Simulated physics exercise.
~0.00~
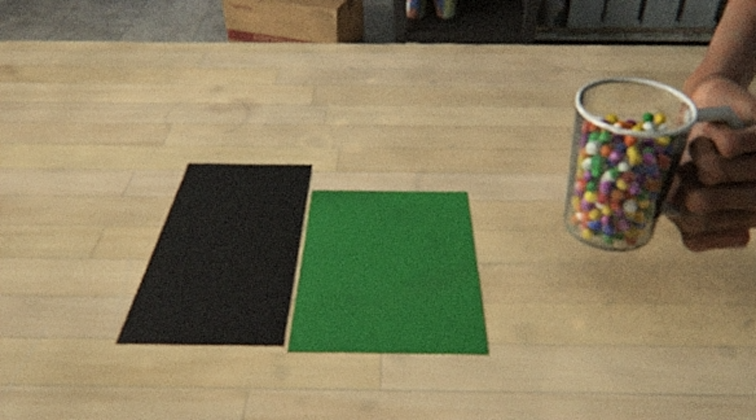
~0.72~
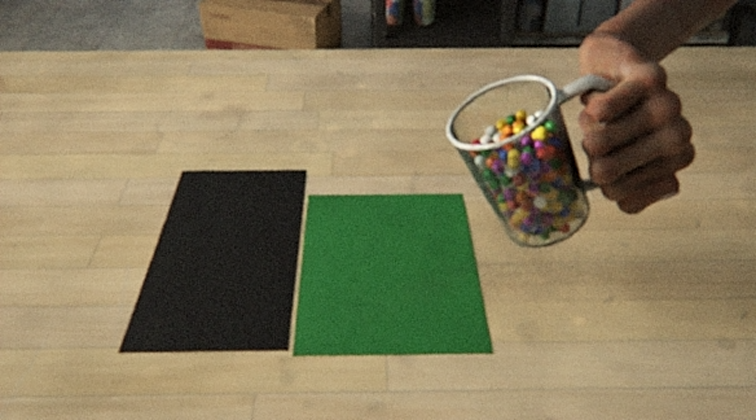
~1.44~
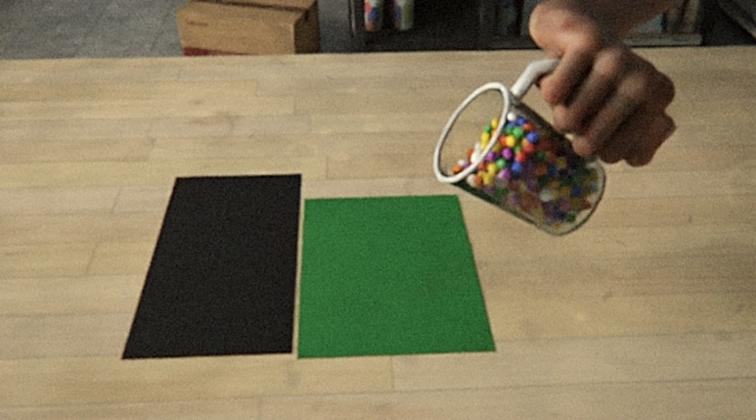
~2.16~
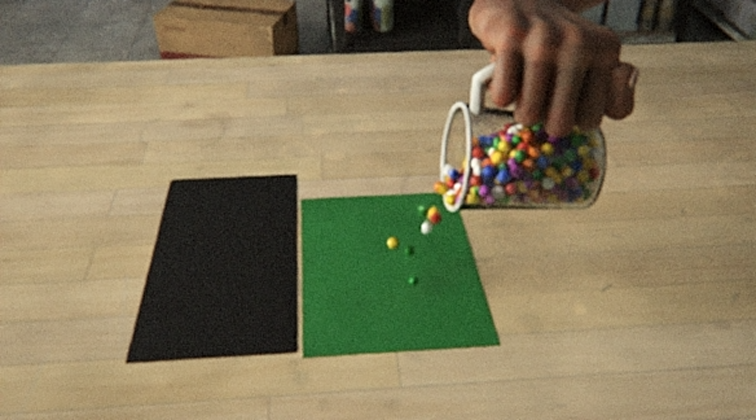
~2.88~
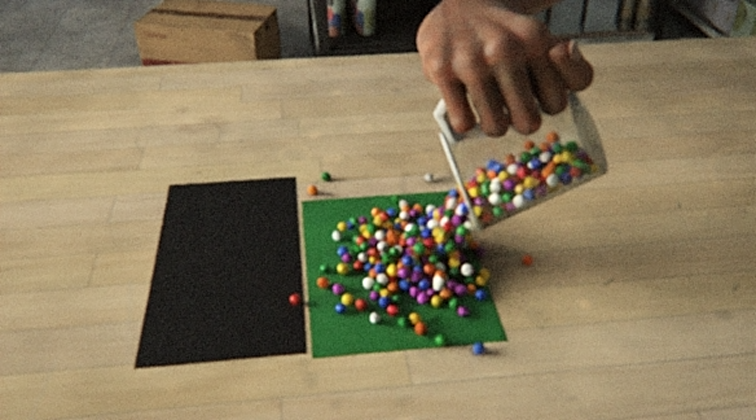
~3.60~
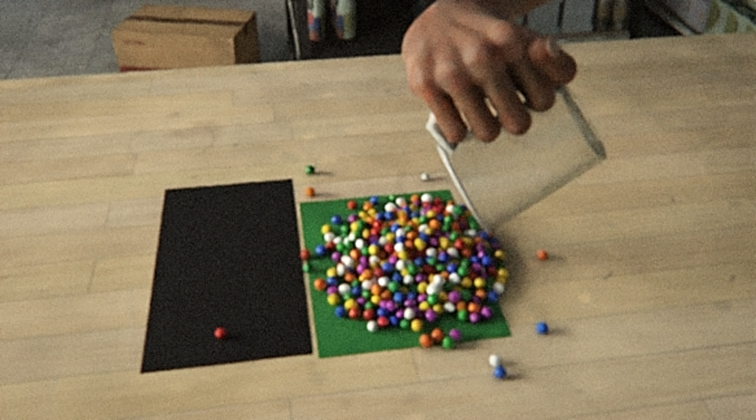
A hand holds a clear cup full of multicoloured beads at the right, above a pale wooden table seen from slightly above. A black mat lies flat at the left with a green mat beside it, and a cardboard box stands in the background. The hand moves the cup left and tips it towards the green mat. A few beads fall from the rim, then many pour out and spread into a heap. The cup tips further until it is empty, leaving most beads piled on the green mat, several scattered on the wood, and one red bead on the black mat.
